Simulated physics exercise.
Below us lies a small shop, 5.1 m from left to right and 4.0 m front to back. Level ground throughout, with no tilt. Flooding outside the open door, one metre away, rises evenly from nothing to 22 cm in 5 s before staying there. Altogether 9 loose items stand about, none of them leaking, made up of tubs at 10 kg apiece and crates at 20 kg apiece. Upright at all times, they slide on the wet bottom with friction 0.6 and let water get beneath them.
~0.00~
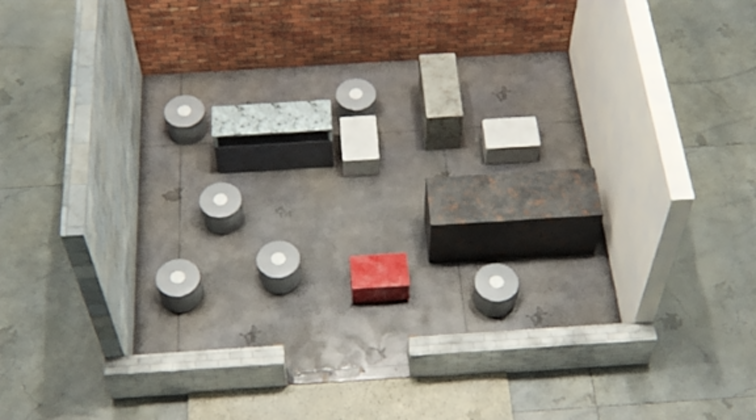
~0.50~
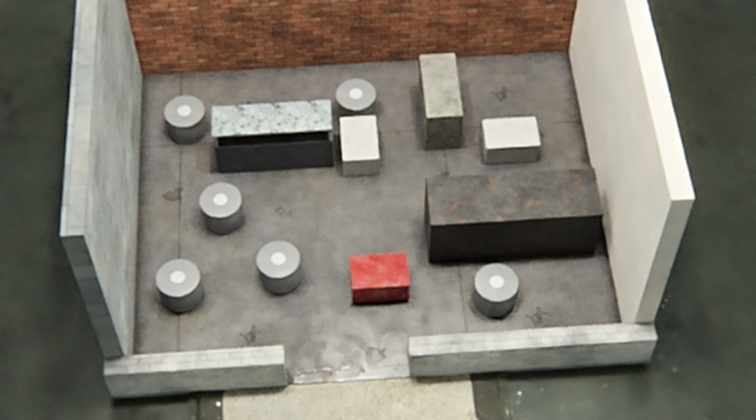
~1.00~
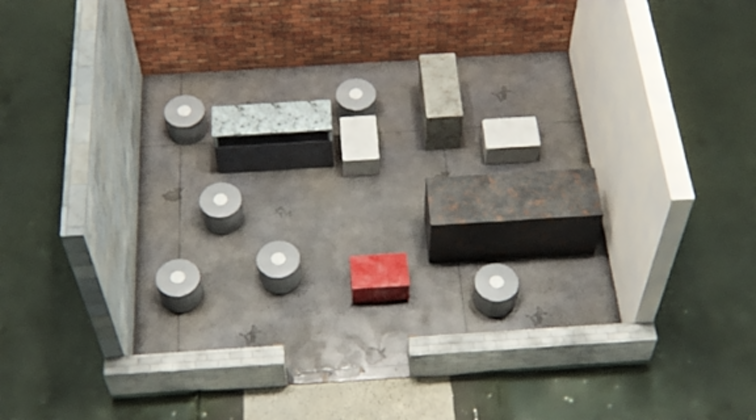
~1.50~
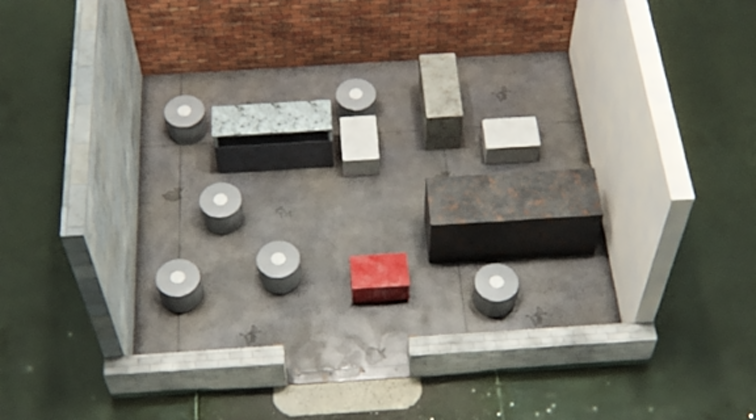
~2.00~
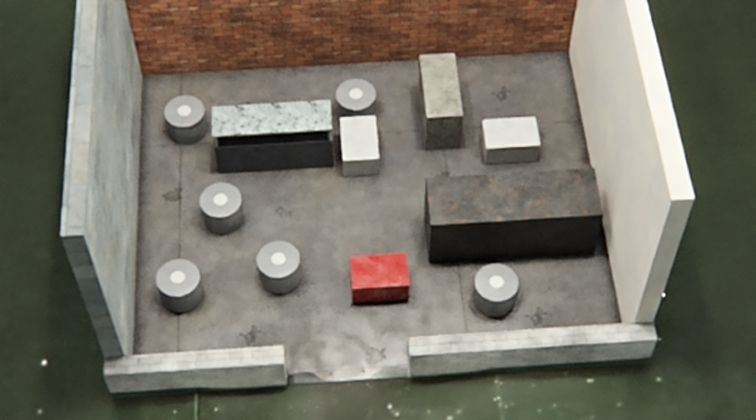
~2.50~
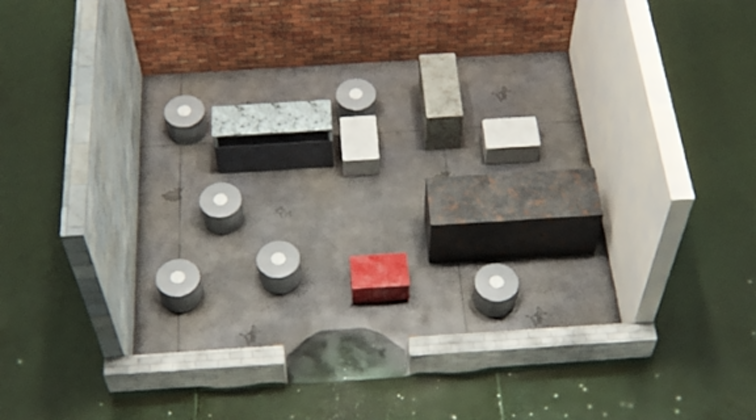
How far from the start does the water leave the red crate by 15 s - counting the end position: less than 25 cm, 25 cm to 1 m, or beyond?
Looks like it will be displaced a long way.
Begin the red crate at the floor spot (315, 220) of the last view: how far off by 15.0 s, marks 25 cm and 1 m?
I'd say it goes a long distance.
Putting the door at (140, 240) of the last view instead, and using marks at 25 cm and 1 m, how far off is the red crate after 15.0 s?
Result for the red crate - displaced a long way.
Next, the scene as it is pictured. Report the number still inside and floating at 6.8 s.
0 at that moment.
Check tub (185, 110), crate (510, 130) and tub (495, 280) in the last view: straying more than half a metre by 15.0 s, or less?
In turn: Beyond, beyond, within.
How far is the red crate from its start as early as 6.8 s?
By that time, close to 100 cm.
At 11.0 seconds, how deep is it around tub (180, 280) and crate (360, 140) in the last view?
Around 7 cm and 10 cm.
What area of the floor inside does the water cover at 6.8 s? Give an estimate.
That flooded area is roughly 11.5 m2.
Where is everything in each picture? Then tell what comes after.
The first frame shows the red crate at (379, 271) rests on the ground; water covers 0.0 m2; 0 of 9 have shifted.
The second frame shows the red crate at (379, 271), on the bottom; 0.0 m2 under water; 0 of 9 have shifted.
The third frame shows the red crate at (379, 271) rests on the ground; 0.0 m2 under water; 0 of 9 have shifted.
The fourth frame shows the red crate at (379, 271) rests on the ground; 0.0 m2 under water; 0 of 9 have shifted.
The fifth frame shows the red crate at (379, 271), on the bottom; 0.0 m2 under water; 0 of 9 have shifted.
The sixth frame shows the red crate at (379, 271) rests on the ground; water covers 0.3 m2; 0 of 9 have shifted.
After 3.5 s the red crate is near (379, 271), 0.0 m from its start, aground; 0 afloat.
After 6.8 s the red crate is near (383, 189), 1.0 m from its start, aground; 0 afloat.
After 11.0 s the red crate is near (475, 161), 1.8 m from its start, aground; 6 afloat.
After 15.0 s the red crate is near (525, 176), 2.0 m from its start, afloat; 8 afloat.
